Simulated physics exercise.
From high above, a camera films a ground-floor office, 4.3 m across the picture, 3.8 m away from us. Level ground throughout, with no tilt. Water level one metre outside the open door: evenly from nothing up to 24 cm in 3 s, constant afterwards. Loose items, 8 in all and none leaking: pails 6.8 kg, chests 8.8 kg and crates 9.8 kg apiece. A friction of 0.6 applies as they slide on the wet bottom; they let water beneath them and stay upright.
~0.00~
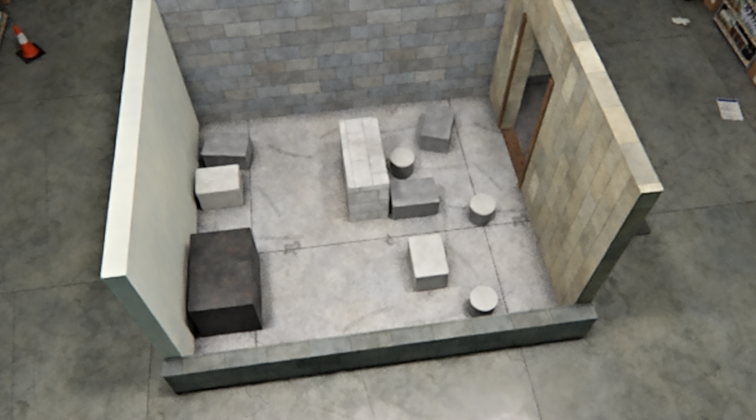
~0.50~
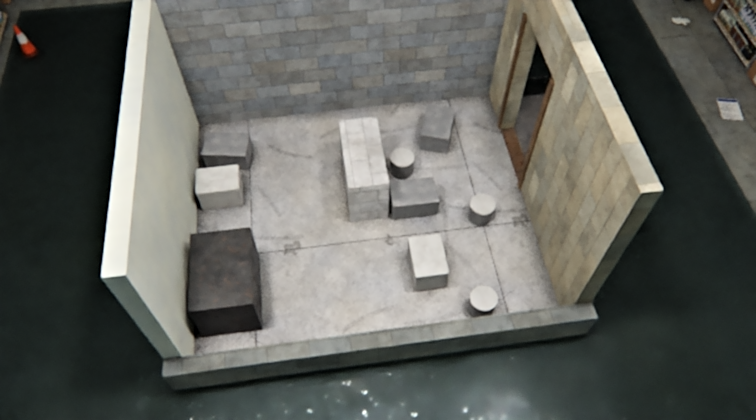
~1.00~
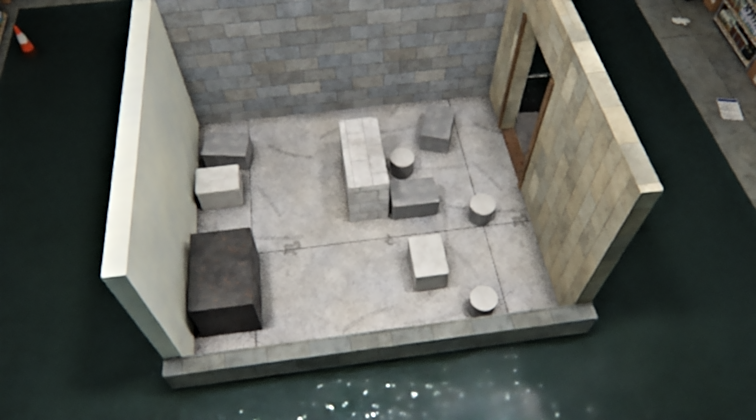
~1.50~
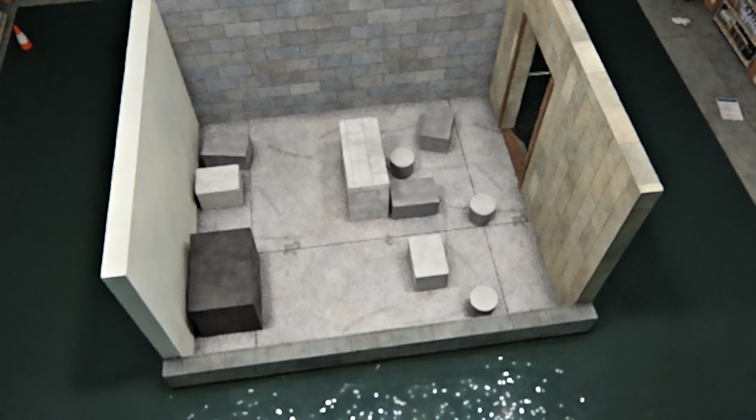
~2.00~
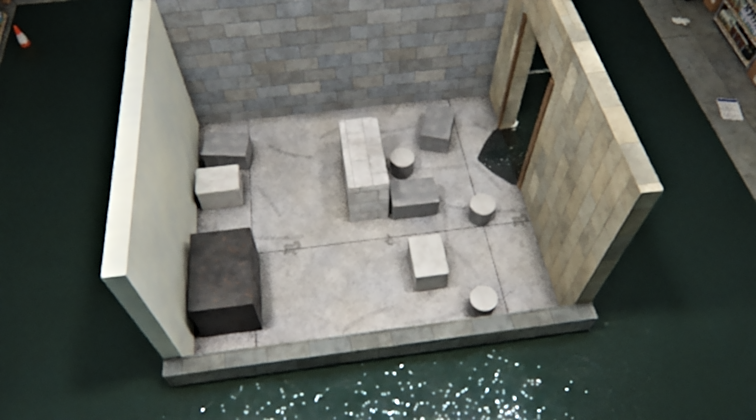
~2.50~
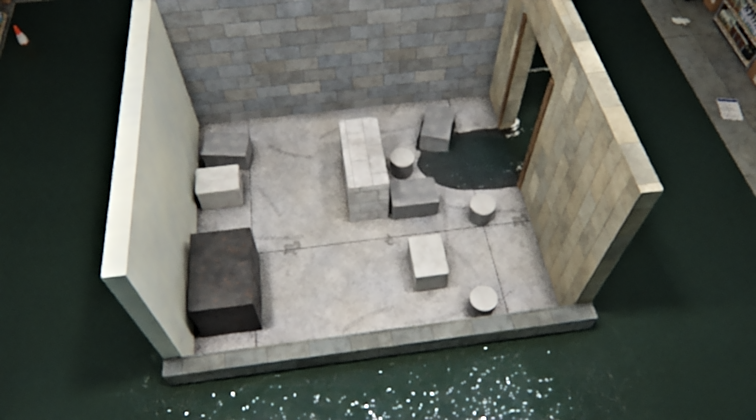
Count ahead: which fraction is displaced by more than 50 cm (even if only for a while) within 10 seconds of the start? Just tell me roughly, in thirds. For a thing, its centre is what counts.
The bulk move that far, two thirds or more.
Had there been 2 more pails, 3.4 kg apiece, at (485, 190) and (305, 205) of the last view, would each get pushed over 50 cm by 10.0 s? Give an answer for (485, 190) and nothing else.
The answer is beyond the limit.
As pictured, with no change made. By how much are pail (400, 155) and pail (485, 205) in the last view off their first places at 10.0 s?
First 250 cm, then 0 cm.
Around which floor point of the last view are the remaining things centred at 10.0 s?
I'd put it around (356, 244).
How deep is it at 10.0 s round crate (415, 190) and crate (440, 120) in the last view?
I'd put it at 9 cm and 6 cm respectively.
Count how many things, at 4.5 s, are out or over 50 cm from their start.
By my reckoning, 2.
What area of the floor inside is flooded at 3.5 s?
About 4.0 m2 is covered.
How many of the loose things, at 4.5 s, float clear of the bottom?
Just then, the number is 3.
After 3.5 s 1 of 8 are over 50 cm from their spots; 0 afloat.
After 4.5 s 2 of 8 are over 50 cm from their spots; 3 afloat.
After 7.0 s 5 of 8 are over 50 cm from their spots; 3 afloat.
After 10.0 s 6 of 8 are over 50 cm from their spots, and 6 have been at some point; 6 afloat.
